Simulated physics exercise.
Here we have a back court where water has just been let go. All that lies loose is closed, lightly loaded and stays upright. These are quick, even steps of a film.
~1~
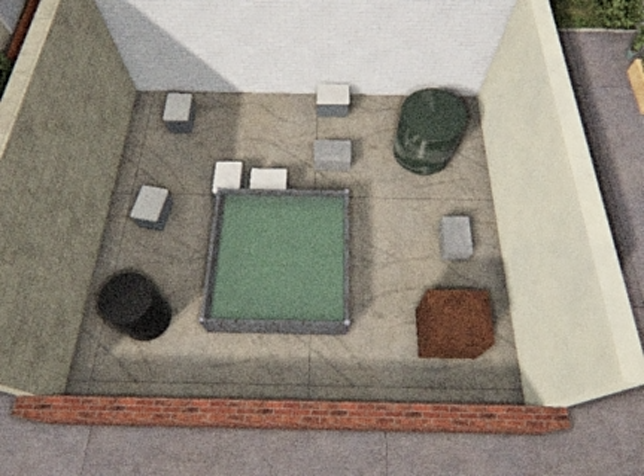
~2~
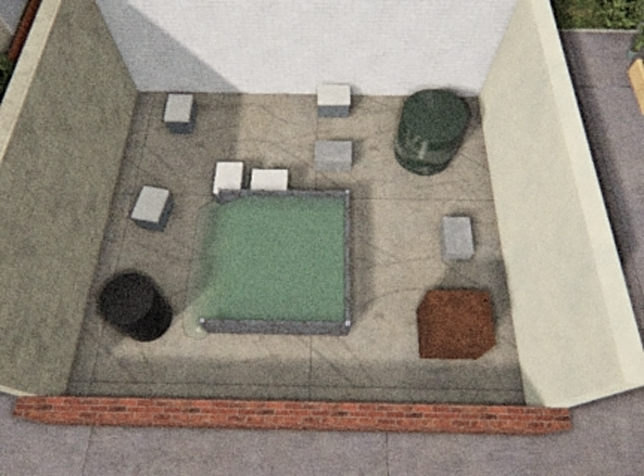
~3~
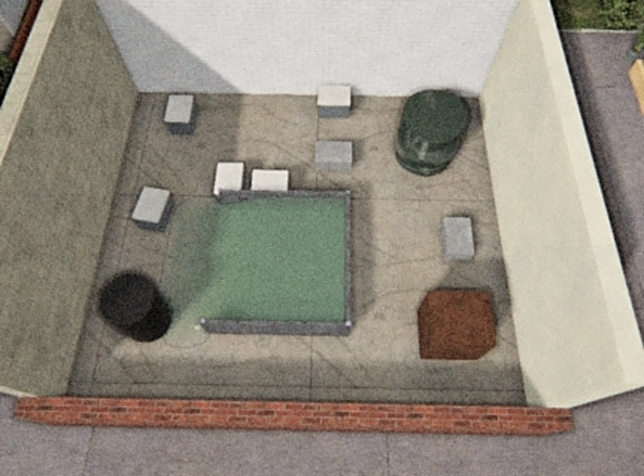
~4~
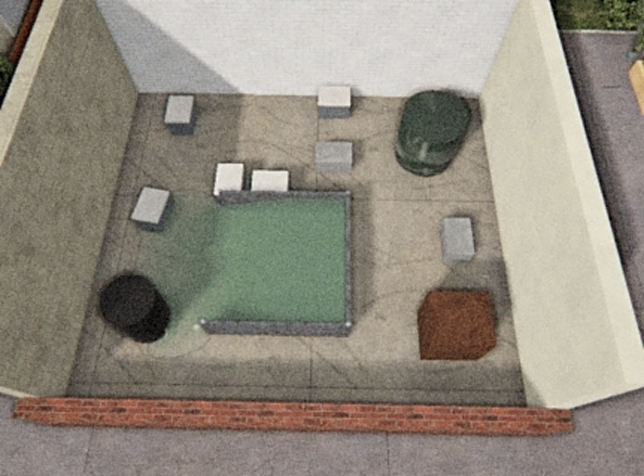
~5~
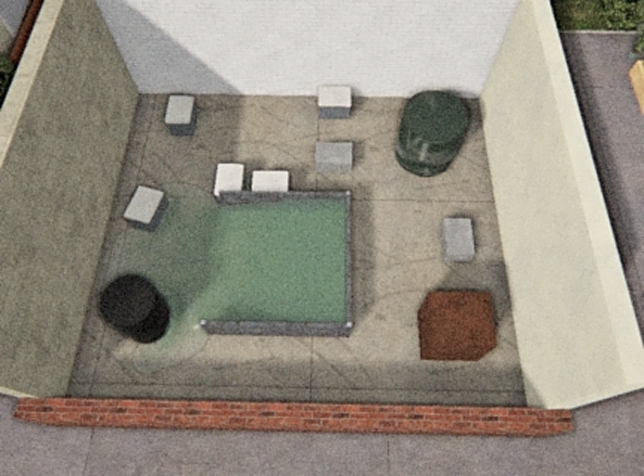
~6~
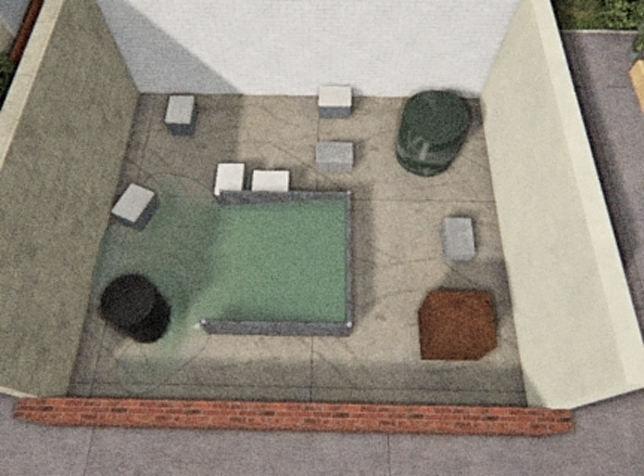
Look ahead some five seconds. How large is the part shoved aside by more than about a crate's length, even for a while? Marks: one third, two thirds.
Share: Between one and two thirds.
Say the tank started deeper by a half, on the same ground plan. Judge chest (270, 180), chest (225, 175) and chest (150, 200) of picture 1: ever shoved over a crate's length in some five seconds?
In turn: Not that far, never so far, that far or more.
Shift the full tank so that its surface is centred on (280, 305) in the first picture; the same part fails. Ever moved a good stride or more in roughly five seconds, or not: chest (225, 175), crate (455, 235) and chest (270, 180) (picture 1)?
In that order: Pushed that far, never so far, not that far.
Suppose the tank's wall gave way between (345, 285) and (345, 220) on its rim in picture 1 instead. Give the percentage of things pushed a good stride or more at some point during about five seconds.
Close to 20 %.
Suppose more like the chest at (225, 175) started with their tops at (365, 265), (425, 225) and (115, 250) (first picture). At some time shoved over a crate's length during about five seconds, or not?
In turn: Not that far, short of that, moved that far.
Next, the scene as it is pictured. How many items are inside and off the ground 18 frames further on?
I count 1.
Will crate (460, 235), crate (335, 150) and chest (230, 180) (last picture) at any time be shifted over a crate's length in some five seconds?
In that order: No, less than that, no.
A moment on, 1 of 8 are well off their spots; 0 afloat.
Next, 1 of 8 are well off their spots; 1 afloat.
Later, 2 of 8 are well off their spots; 1 afloat.
In the end, 3 of 8 are well off their spots, and 3 have been at some point; 1 afloat.
